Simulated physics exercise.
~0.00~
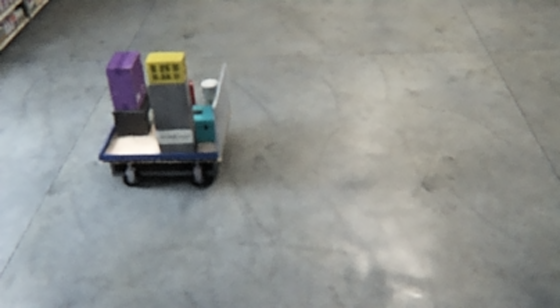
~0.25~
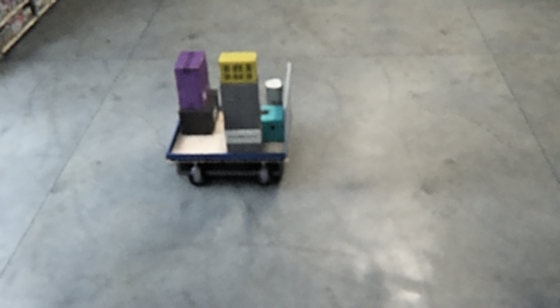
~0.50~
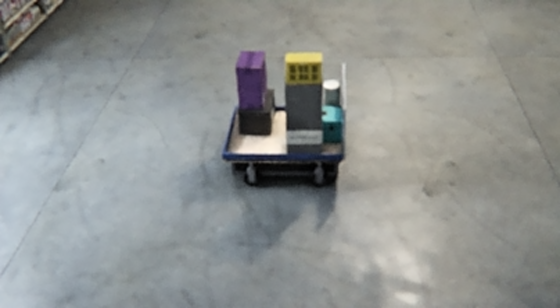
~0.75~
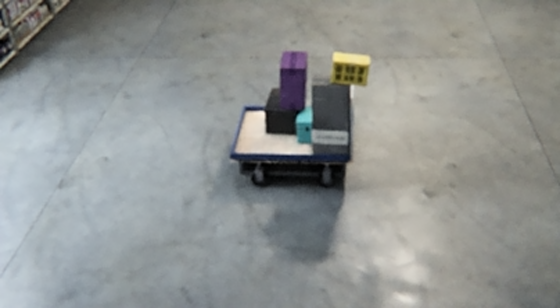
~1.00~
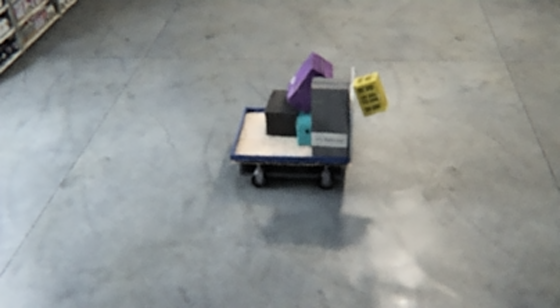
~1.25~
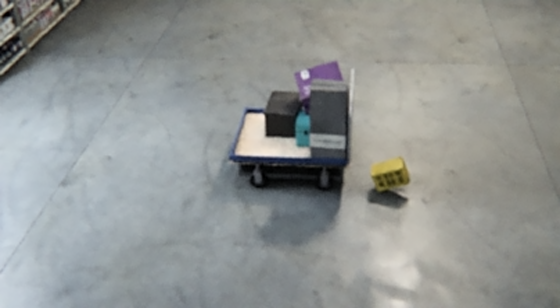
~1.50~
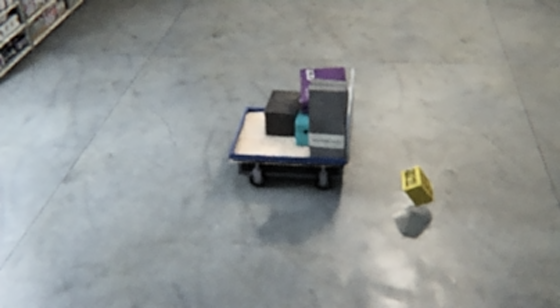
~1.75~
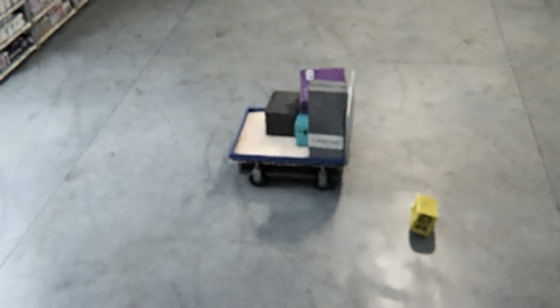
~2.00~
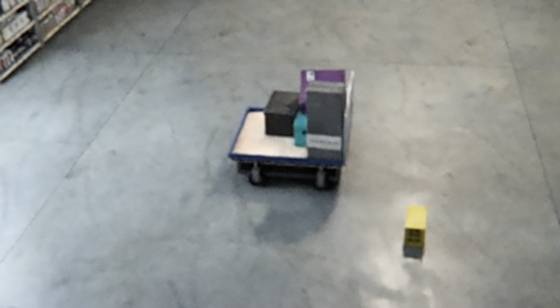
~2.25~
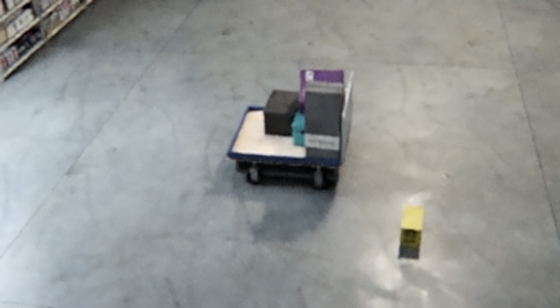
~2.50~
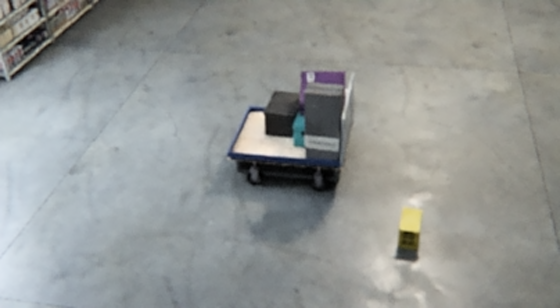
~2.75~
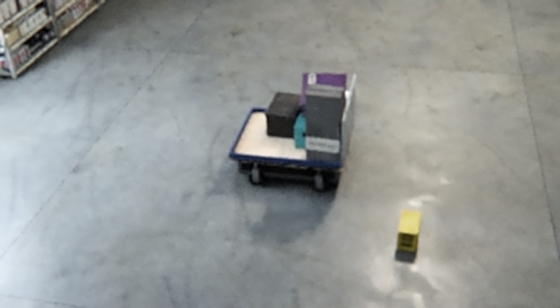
A loaded cart rolls right and stops, toppling its purple box and throwing a yellow crate onto the floor.
